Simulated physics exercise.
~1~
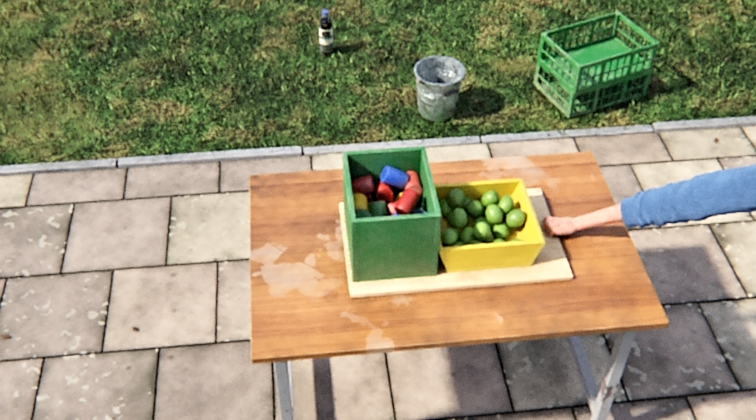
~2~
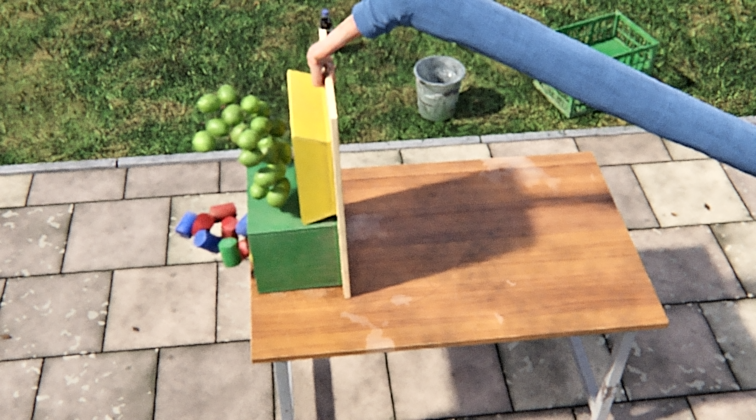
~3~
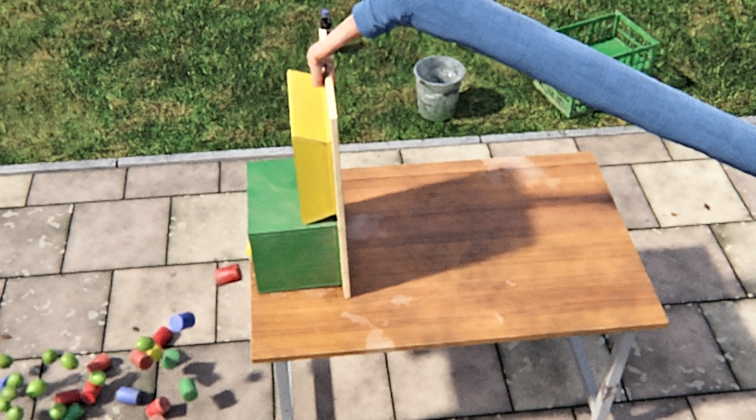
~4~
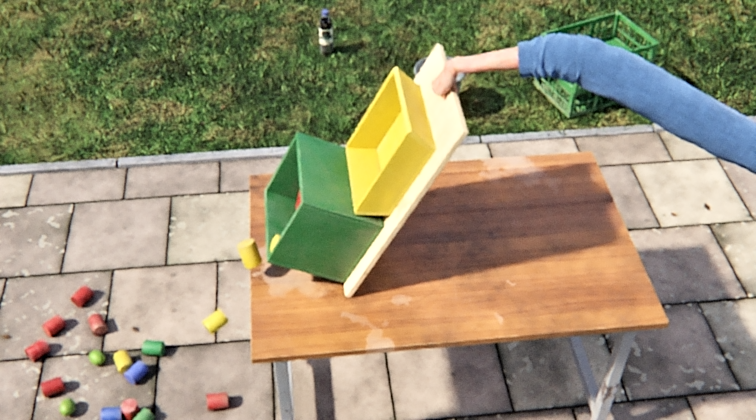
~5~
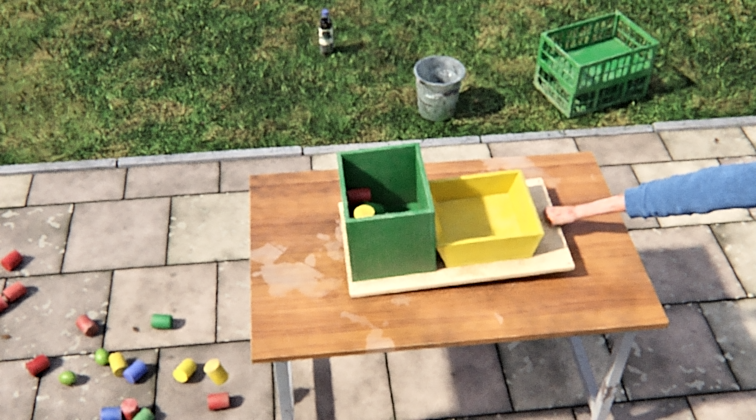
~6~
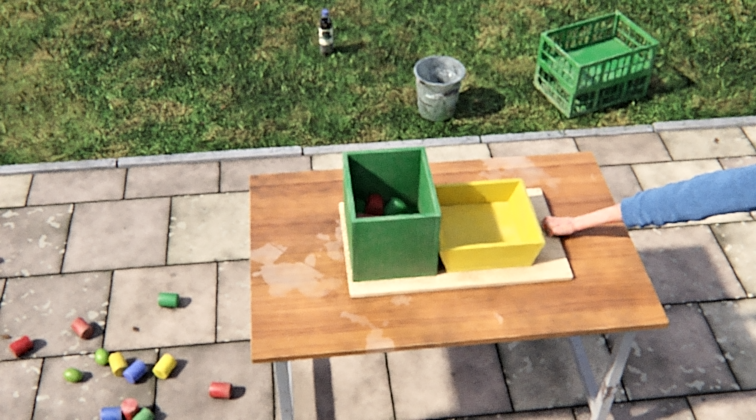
At the start, a green box of colourful little cylinders and a yellow box of round green fruit sit side by side on a pale board atop a wooden table, with a hand at the board's right end. The hand swings the board up on its left edge until it stands upright. Green fruit pours from the yellow box while cylinders drop from the green one, scattering across the paving at left. The arm then lowers the board, tipping the boxes back. Finally the board lies flat again, the yellow box empty, some cylinders still inside the green box.
